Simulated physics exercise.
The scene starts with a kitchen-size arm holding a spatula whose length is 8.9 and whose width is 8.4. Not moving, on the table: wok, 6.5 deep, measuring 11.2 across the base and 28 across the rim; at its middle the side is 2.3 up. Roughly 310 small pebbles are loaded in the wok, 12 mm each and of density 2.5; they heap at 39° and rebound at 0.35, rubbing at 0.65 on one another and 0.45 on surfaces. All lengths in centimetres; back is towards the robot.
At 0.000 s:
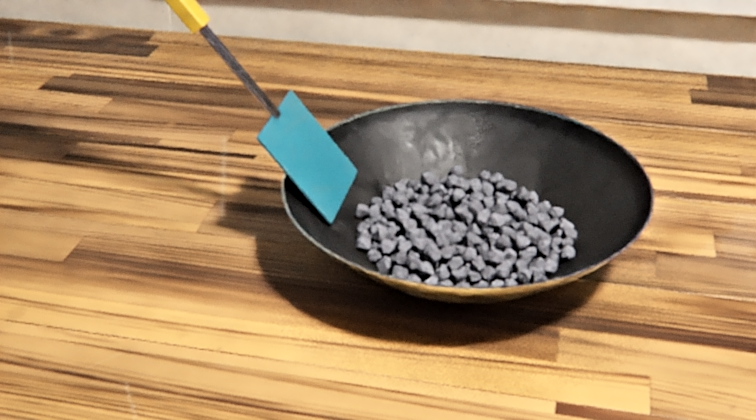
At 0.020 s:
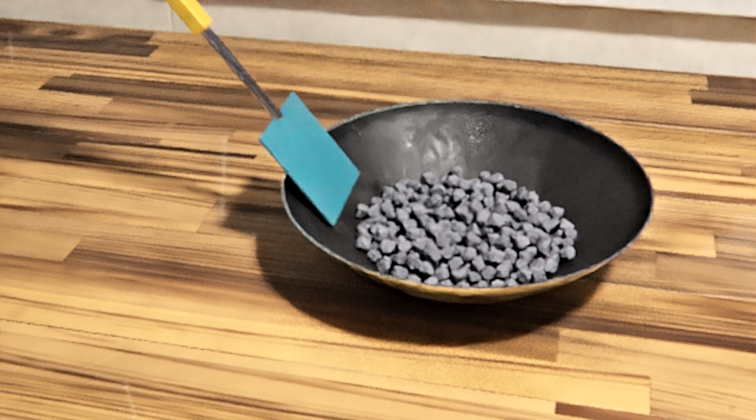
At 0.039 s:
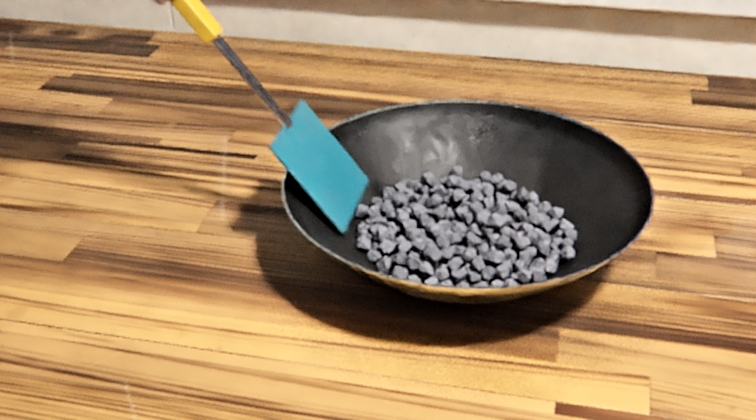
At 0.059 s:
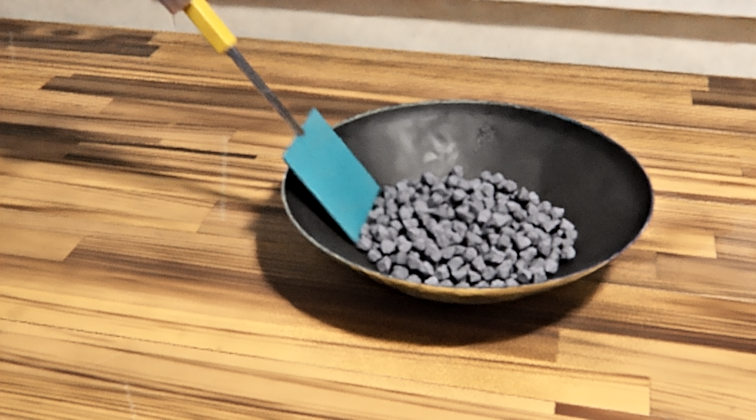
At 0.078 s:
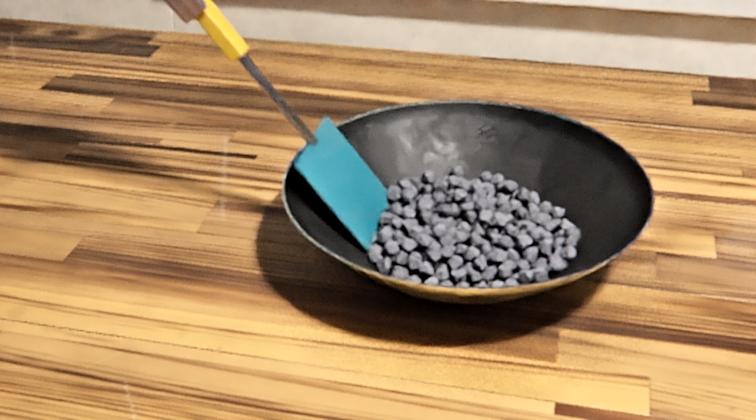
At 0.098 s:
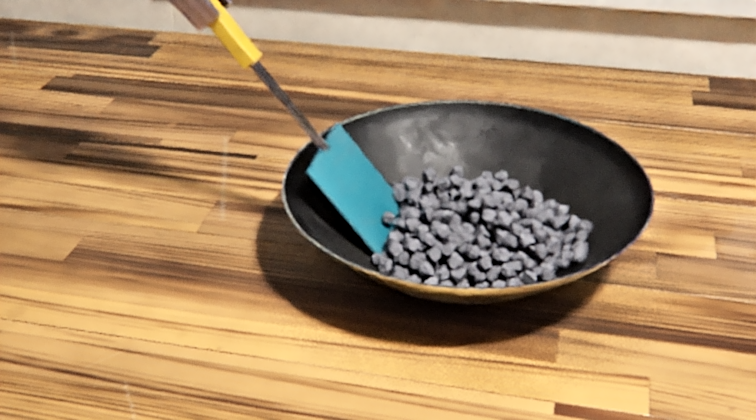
On a striped wooden table, a teal spatula with a yellow handle dipped lower into a black wok and slid to the right, nudging a heap of small gray pebbles slightly toward the right side.
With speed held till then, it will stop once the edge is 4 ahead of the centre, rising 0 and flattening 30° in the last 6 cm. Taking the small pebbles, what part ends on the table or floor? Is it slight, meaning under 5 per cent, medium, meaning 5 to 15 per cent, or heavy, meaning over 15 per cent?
It is slight, under 5 per cent.
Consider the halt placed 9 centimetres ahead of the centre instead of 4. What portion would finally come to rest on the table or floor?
In that case around 20 per cent.
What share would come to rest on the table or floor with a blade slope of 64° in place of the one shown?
Then roughly 5 percent.
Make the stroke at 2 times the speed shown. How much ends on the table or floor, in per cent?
I'd put it at about 5 per cent.
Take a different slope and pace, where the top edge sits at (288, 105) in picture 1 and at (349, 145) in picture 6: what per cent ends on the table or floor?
Roughly 5 percent ends up there.
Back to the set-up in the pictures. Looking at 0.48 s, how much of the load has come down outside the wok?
0 per cent.
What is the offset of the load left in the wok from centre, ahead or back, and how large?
The kept load is shifted forward by about 5.5 cm.
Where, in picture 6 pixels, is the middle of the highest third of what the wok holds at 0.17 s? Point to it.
Centre estimated at around (541, 227).
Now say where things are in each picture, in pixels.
The first picture shows spatula top edge at (274, 113), sloping 52°; upper third of the load around (464, 221), from x 360 to 570, top at y 170; 314 in the wok.
The second picture shows spatula top edge at (276, 115), sloping 52°; upper third of the load around (464, 221), from x 360 to 570, top at y 170.
The third picture shows spatula top edge at (286, 122), sloping 52°; upper third of the load around (464, 221), from x 360 to 570, top at y 170.
The fourth picture shows spatula top edge at (299, 131), sloping 52°; upper third of the load around (462, 221), from x 365 to 570, top at y 170.
The fifth picture shows spatula top edge at (311, 139), sloping 52°; upper third of the load around (469, 223), from x 375 to 570, top at y 170.
The sixth picture shows spatula top edge at (323, 146), sloping 52°; upper third of the load around (480, 221), from x 375 to 585, top at y 170; 314 in the wok.
By 0.17 s, sloping 51°, highest piece 6 above the table; 314 in the wok.
By 0.24 s, sloping 36°, highest piece 7 above the table; 314 in the wok.
By 0.48 s, sloping 22°, highest piece 7 above the table; 312 in the wok, 2 on the table or floor.
By 1.53 s, sloping 22°, highest piece 7 above the table; 312 in the wok, 2 on the table or floor.
Final count, 312 in the wok, 2 on the table or floor. That is 1 % on the table or floor.
